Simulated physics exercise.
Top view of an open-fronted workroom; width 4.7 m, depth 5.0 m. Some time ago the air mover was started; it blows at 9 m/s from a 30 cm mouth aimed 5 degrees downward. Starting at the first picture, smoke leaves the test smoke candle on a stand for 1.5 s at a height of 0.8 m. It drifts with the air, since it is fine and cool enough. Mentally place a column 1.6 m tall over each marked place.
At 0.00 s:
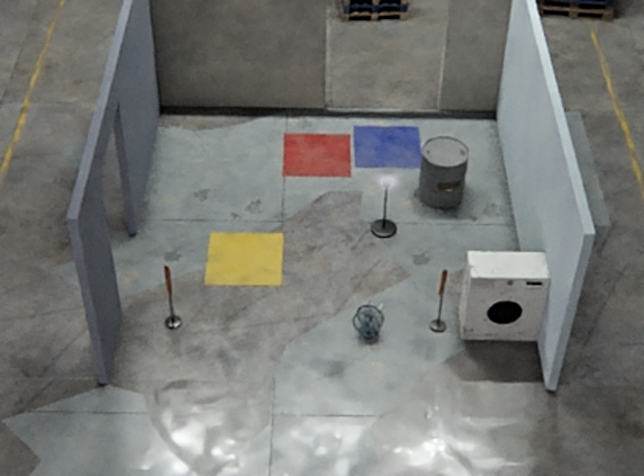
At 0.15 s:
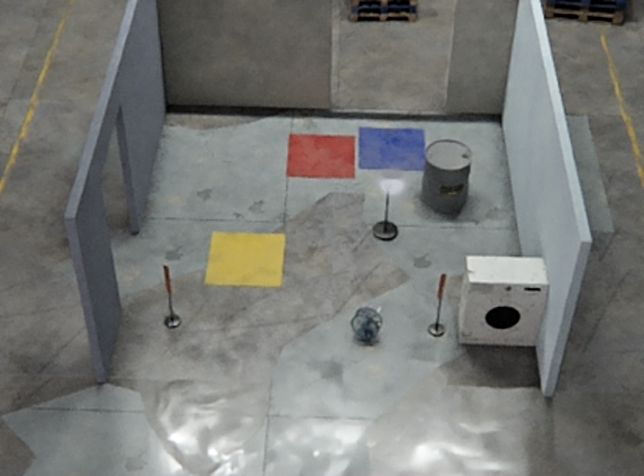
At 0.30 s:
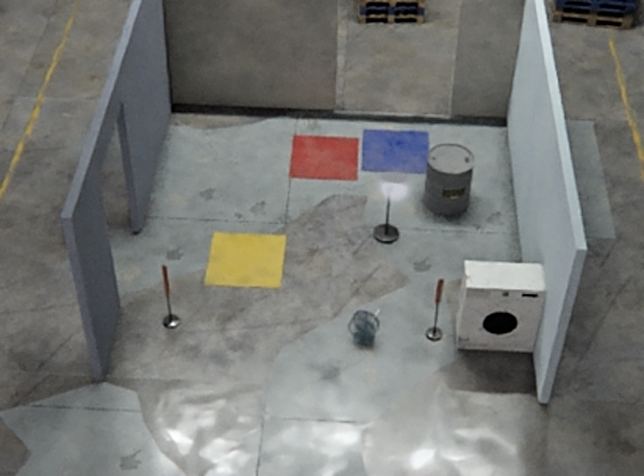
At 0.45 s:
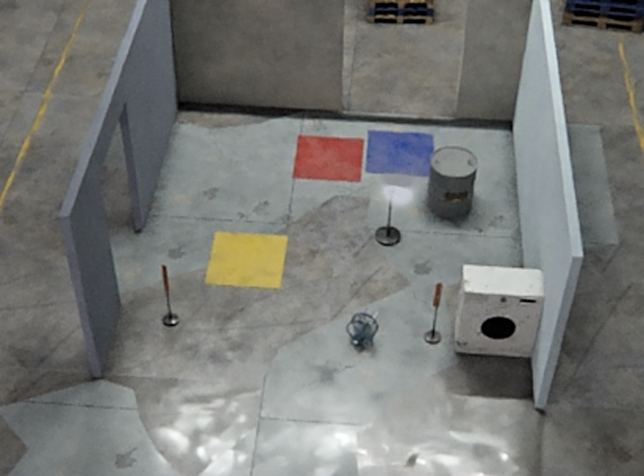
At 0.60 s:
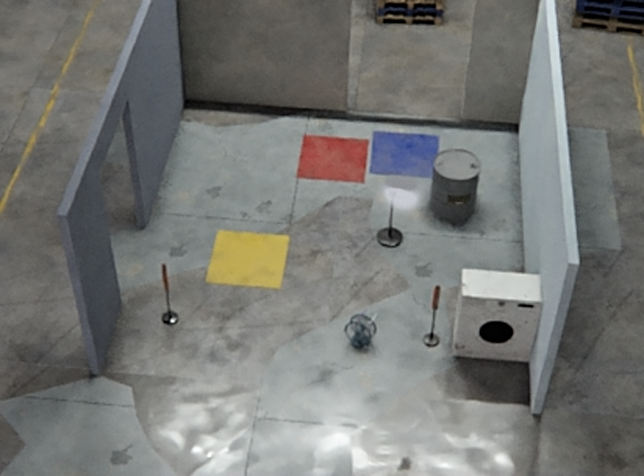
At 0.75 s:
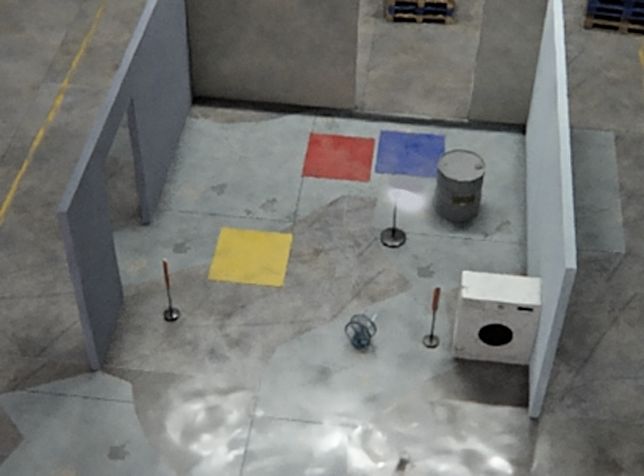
Red, blue and yellow squares lie on the grey floor of an open-fronted workroom, seen from high above its open side. A grey barrel stands at the back right, a white front-loading machine at the right wall, and a small fan between two ribboned stands near the front. The view shifts and turns slightly, while faint pale smoke hangs by a dark central stand, barely changing.
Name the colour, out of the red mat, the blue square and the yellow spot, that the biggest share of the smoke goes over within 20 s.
I would say blue.
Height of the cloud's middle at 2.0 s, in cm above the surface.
Middle height: Approx. 60 cm.
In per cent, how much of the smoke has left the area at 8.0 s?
Estimated share: Some 80 %.
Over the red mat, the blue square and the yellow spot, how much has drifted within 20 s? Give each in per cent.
0 % red, 30 % blue, 0 % yellow, roughly.
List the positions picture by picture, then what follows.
In the first frame, the smoke is thickest near (387, 177), the test smoke candle on a stand stands at (387, 188) and the air mover is at (368, 320).
In the second frame, the smoke is thickest near (392, 181), the red mat is centred on (321, 156), the yellow spot is centred on (246, 259) and the blue square is centred on (392, 149).
In the third frame, the smoke is thickest near (394, 185), a ribbon ends at (168, 292) and a ribbon ends at (437, 303).
In the fourth frame, the smoke is thickest near (398, 189), the top of a machine is at (504, 281) and the top of a barrel is at (454, 161).
In the fifth frame, the smoke is thickest near (401, 192).
In the sixth frame, the smoke is thickest near (406, 193), a ribbon ends at (168, 286) and a ribbon ends at (434, 311).
By 2.0 s, 0 % is gone from the area; 0 % has passed over the red mat, 0 % over the yellow spot and 4 % over the blue square, and the middle of the rest is near (424, 192).
By 4.0 s, 17 % is gone from the area; 0 % has passed over the red mat, 0 % over the yellow spot and 25 % over the blue square, and the middle of the rest is near (479, 114).
By 8.0 s, 75 % is gone from the area; 0 % has passed over the red mat, 0 % over the yellow spot and 27 % over the blue square, and the middle of the rest is near (499, 23).
By 20.0 s, 99 % is gone from the area; 0 % has passed over the red mat, 0 % over the yellow spot and 28 % over the blue square.
